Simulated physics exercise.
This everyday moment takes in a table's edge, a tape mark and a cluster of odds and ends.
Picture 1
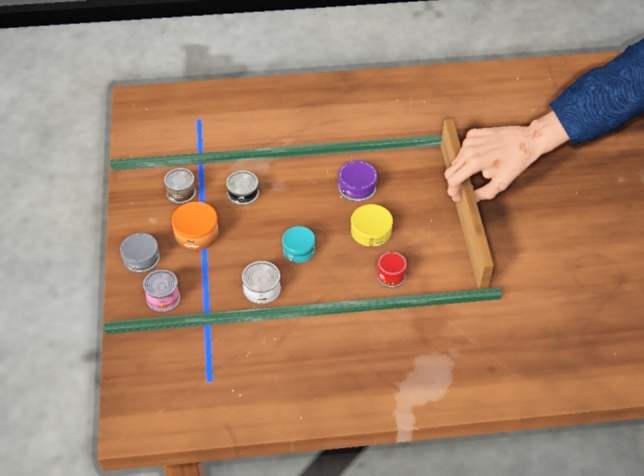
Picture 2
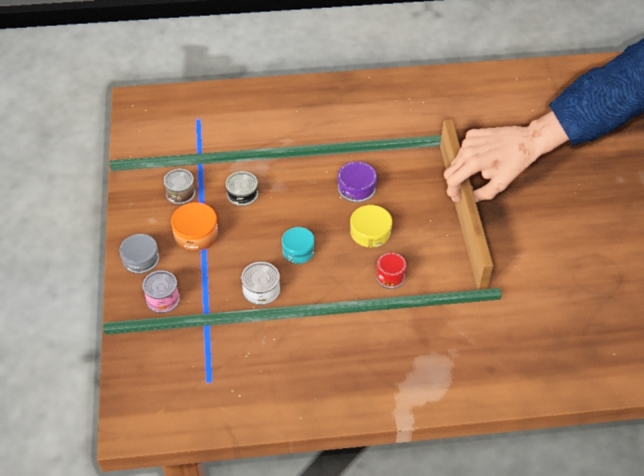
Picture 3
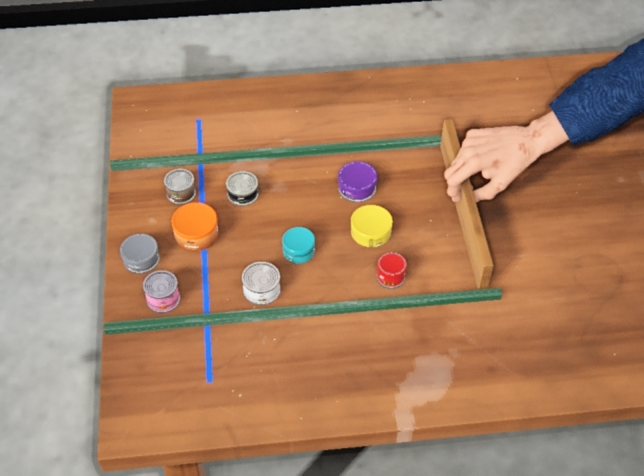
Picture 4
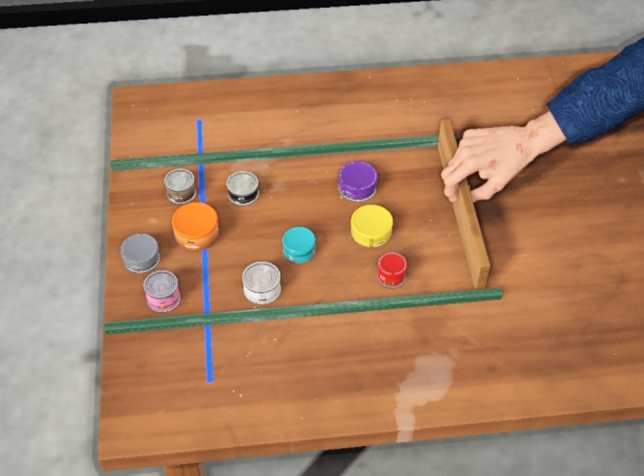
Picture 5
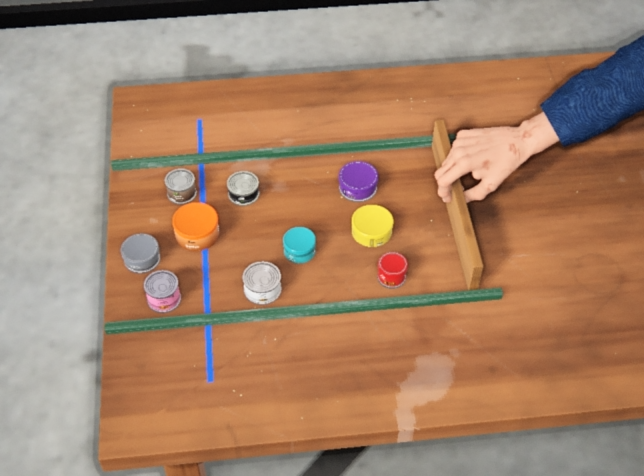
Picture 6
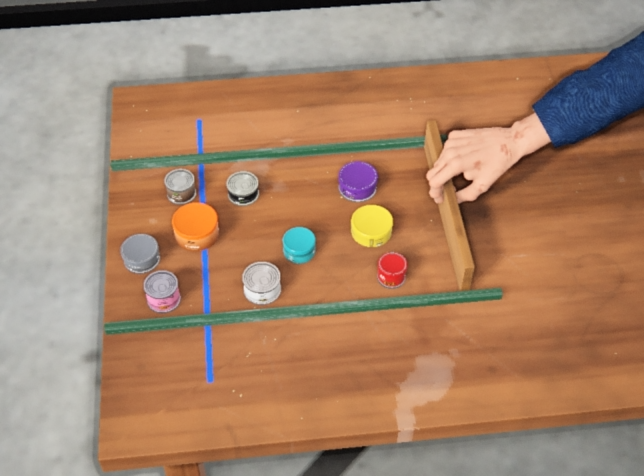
Hand holding a wooden board still on a table, then sliding it slightly left towards scattered colourful tubs and tins, which stay put.
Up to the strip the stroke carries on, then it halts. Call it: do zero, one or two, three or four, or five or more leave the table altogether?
Zero.
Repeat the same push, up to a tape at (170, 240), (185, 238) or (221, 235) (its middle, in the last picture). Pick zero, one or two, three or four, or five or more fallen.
First one to two, then none, then zero.
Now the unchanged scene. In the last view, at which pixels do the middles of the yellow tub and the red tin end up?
The yellow tub ends up near (184, 238), and the red tin near (192, 290).
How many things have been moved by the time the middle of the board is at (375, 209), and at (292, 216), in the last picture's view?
I get 3 at the one place and 6 at the other.
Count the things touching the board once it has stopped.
Result: 4 in all.
Soon after, none off yet; grey pot at rest near (141, 254); pink pot at rest near (162, 292); brown tin at rest near (181, 187).
After that, none off yet; grey pot at rest near (141, 254); pink pot at rest near (162, 292); brown tin displaced about its own width near (163, 186).
In the end, the number that fall off is zero.
